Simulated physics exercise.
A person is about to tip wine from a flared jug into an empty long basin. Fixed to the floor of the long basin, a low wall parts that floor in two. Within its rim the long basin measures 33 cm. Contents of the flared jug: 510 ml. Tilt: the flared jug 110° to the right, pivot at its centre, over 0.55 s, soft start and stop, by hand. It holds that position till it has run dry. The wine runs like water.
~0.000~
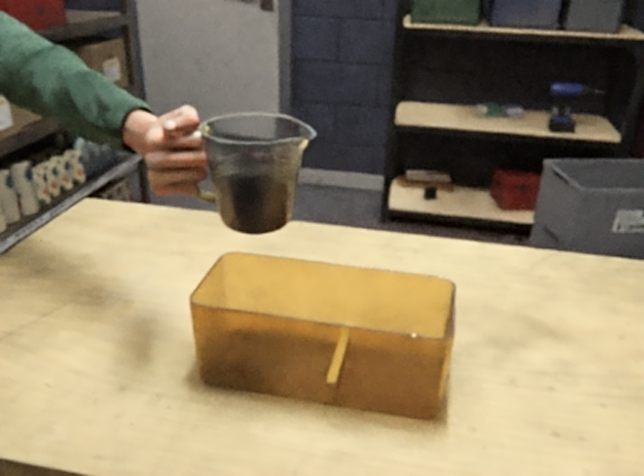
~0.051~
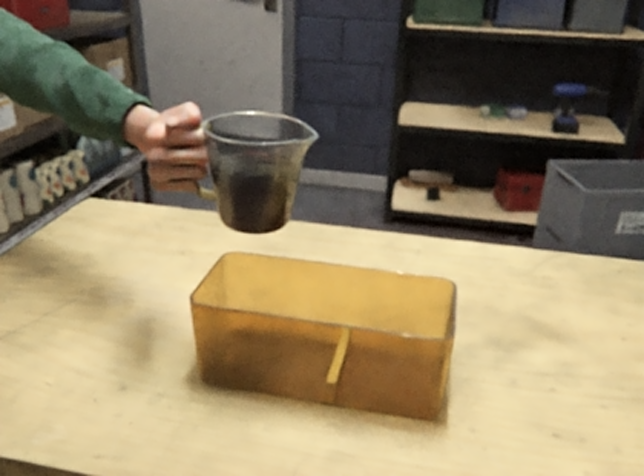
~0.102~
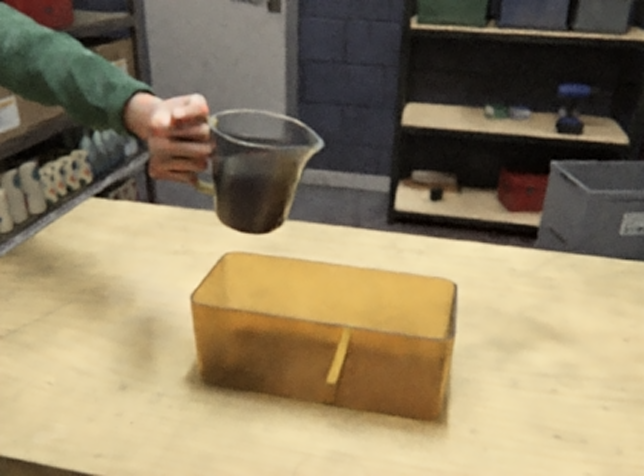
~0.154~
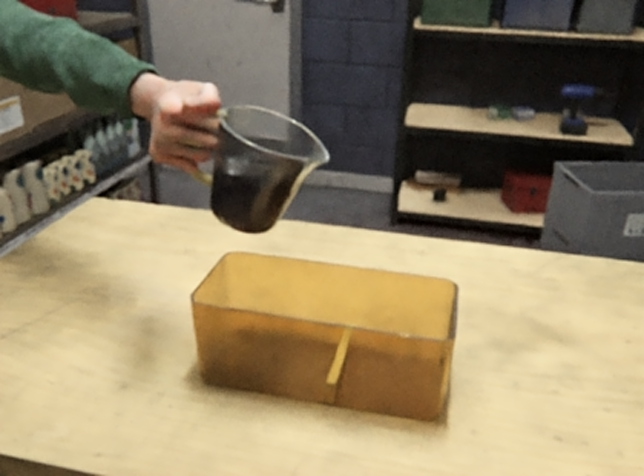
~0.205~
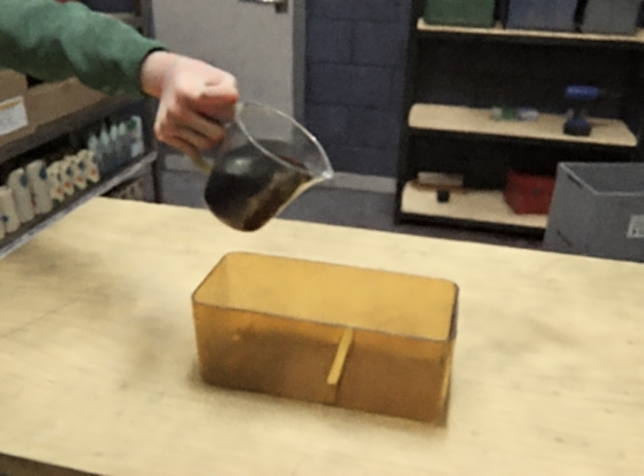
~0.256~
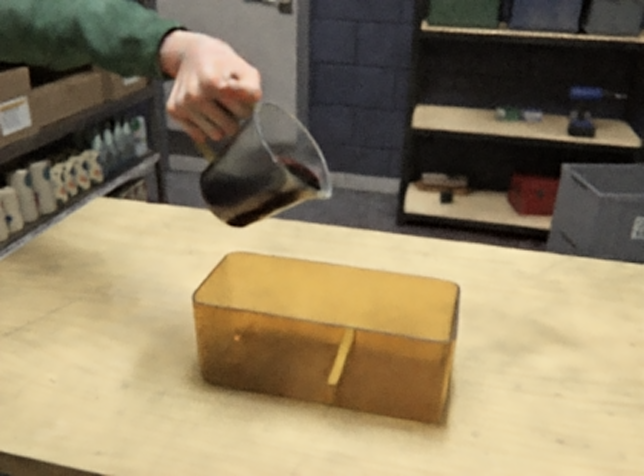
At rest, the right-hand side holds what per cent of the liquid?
It holds some 57 in every hundred.
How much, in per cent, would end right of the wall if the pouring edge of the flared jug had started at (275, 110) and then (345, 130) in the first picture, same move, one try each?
Some 10 and 85 per cent, in that order.
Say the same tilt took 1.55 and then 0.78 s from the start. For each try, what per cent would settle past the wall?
The first try gives 80 percent and the second 70 percent.
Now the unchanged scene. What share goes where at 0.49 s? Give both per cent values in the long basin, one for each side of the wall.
Around 8 on the left side and 14 on the right side.
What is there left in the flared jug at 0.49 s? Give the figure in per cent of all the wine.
Roughly 44 %.
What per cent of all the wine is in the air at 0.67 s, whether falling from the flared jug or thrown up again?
Estimate: About 10 in a hundred.
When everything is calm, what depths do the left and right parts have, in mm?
Depths: Left near 8 mm, right near 16 mm.
After 0.49 s the tilt is 107° and 44 per cent is still to pour, 8 is left of the wall and 15 right of it.
After 0.67 s the tilt is 110° and 5 per cent is still to pour, 32 is left of the wall and 53 right of it.
After 0.85 s the tilt is 110° and 0 per cent is still to pour, 39 is left of the wall and 59 right of it.
After 1.05 s the tilt is 110° and 0 per cent is still to pour, 41 is left of the wall and 57 right of it.
In the end 41 per cent lies left of the wall, 57 right of it and 1 outside.
